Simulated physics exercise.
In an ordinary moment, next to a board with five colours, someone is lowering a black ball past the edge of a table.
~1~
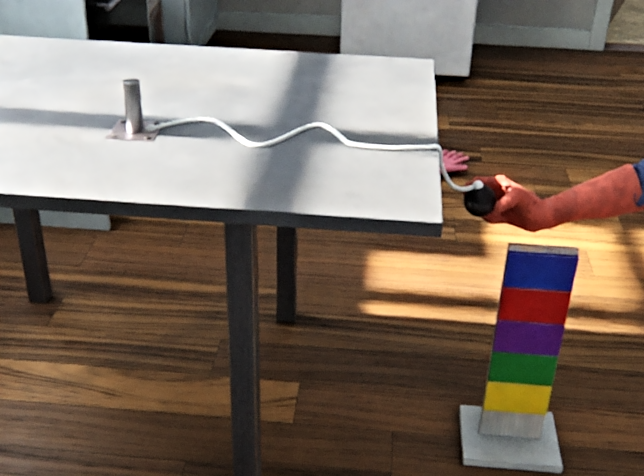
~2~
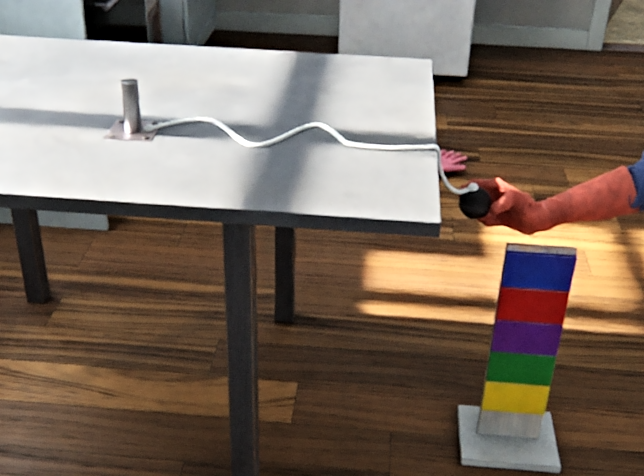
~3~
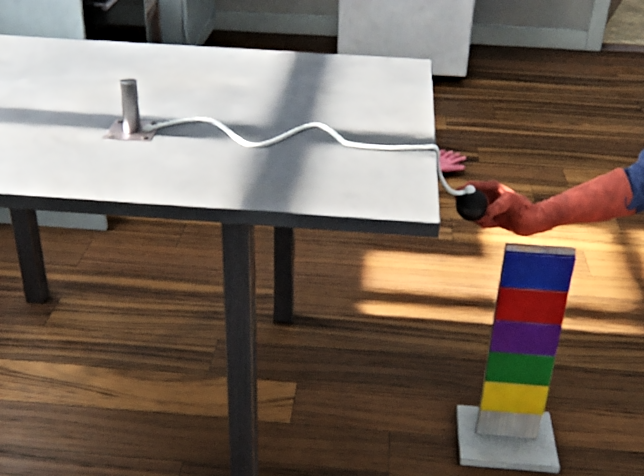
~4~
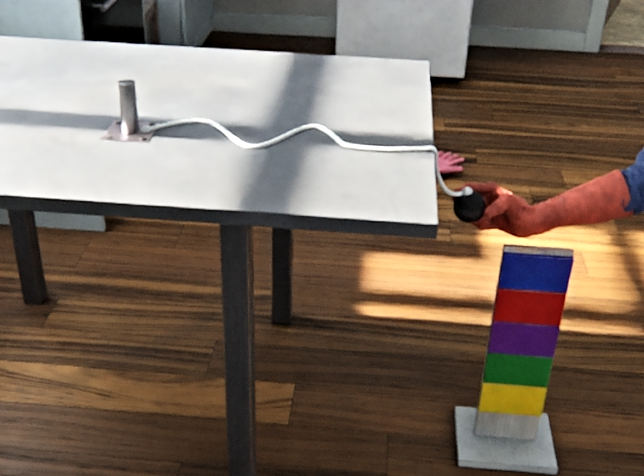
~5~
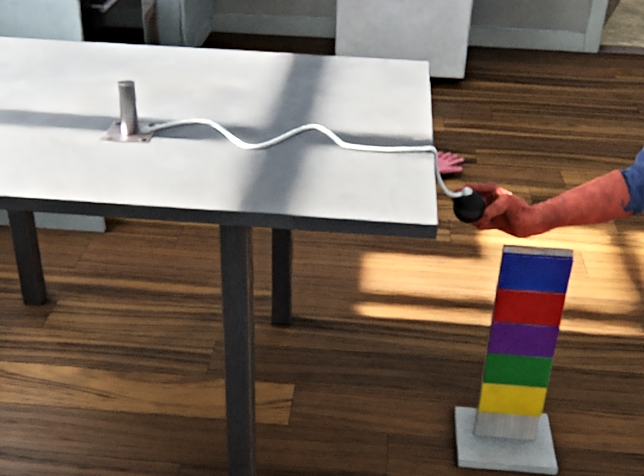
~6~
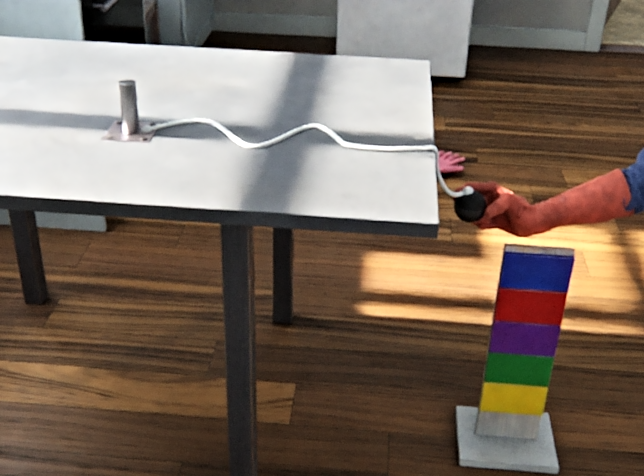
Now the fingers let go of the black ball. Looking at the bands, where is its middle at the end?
Its middle is at the red band.
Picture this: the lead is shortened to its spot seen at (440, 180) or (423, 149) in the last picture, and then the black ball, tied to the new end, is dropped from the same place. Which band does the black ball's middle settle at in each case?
Try 1 - blue; try 2 - none, it hangs higher.
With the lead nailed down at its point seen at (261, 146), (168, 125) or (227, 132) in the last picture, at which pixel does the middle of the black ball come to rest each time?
Results: (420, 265); (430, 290); (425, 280).
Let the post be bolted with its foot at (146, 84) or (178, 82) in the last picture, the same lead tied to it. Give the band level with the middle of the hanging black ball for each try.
For the first it would be blue, for the second red.
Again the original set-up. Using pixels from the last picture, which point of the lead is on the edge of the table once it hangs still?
At (353, 146).
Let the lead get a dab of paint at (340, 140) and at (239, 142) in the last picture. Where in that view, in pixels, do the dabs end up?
About (416, 146), and the other about (272, 138).
Soon after, ball near (445, 295); level with red.
Then, ball near (399, 294); level with red.
Further on, ball near (418, 297); level with red.
At rest, ball near (429, 298); level with red. Its middle rests at the red band.
